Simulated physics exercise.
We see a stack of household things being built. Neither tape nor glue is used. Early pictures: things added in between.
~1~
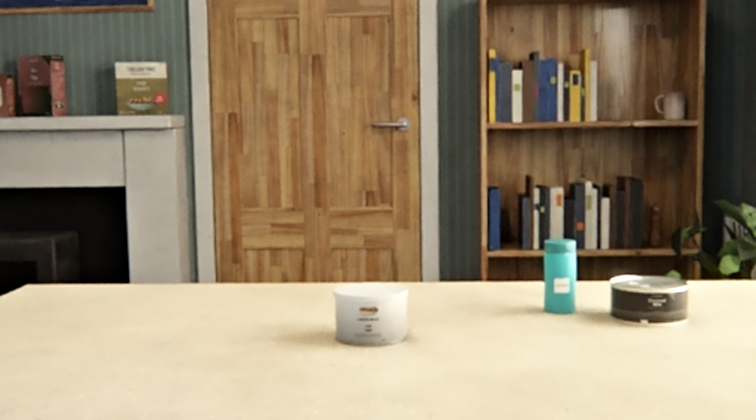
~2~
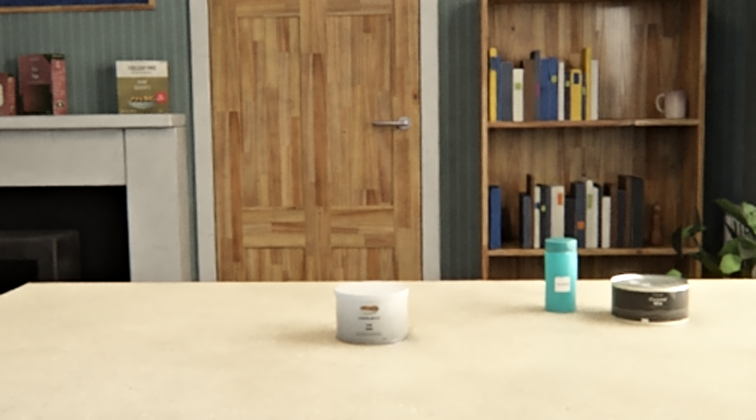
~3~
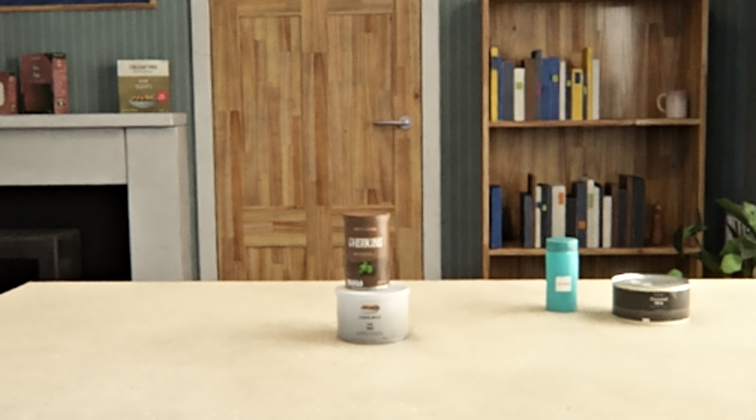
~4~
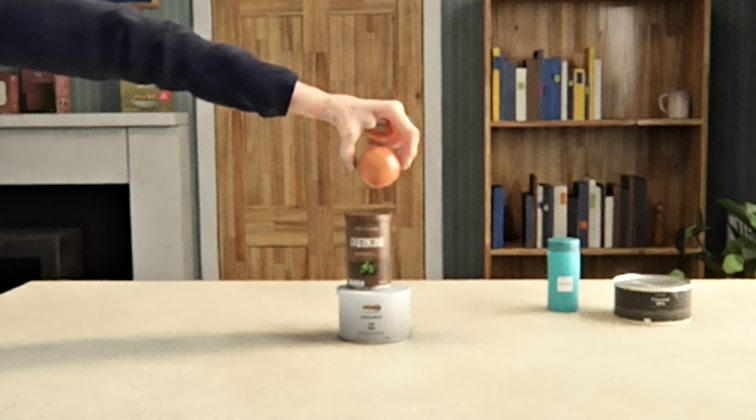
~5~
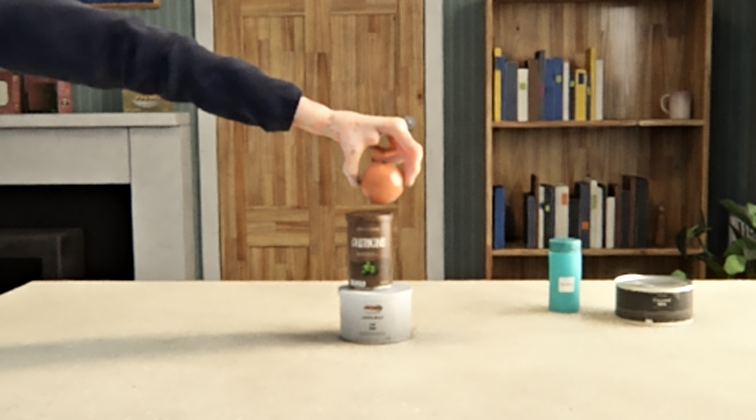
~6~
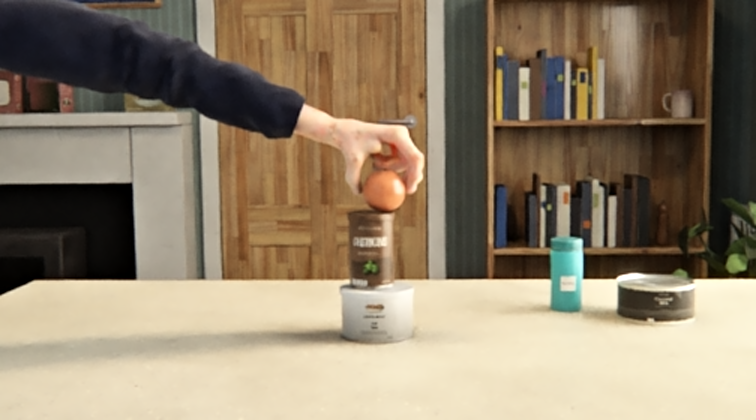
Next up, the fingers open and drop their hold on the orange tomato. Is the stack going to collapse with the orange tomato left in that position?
No, it remains standing.
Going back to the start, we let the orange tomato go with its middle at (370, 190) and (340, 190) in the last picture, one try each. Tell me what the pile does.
The pile remains stable in the first case, then in the second case it tips over.
Then, 0.20 s past the last view, nothing moves.
Then, 0.50 s past the last view, orange tomato resting near (384, 191).
Finally, all 5 still in place. Final places as the last picture's camera would see them, orange tomato near (384, 191). The pile stays up.
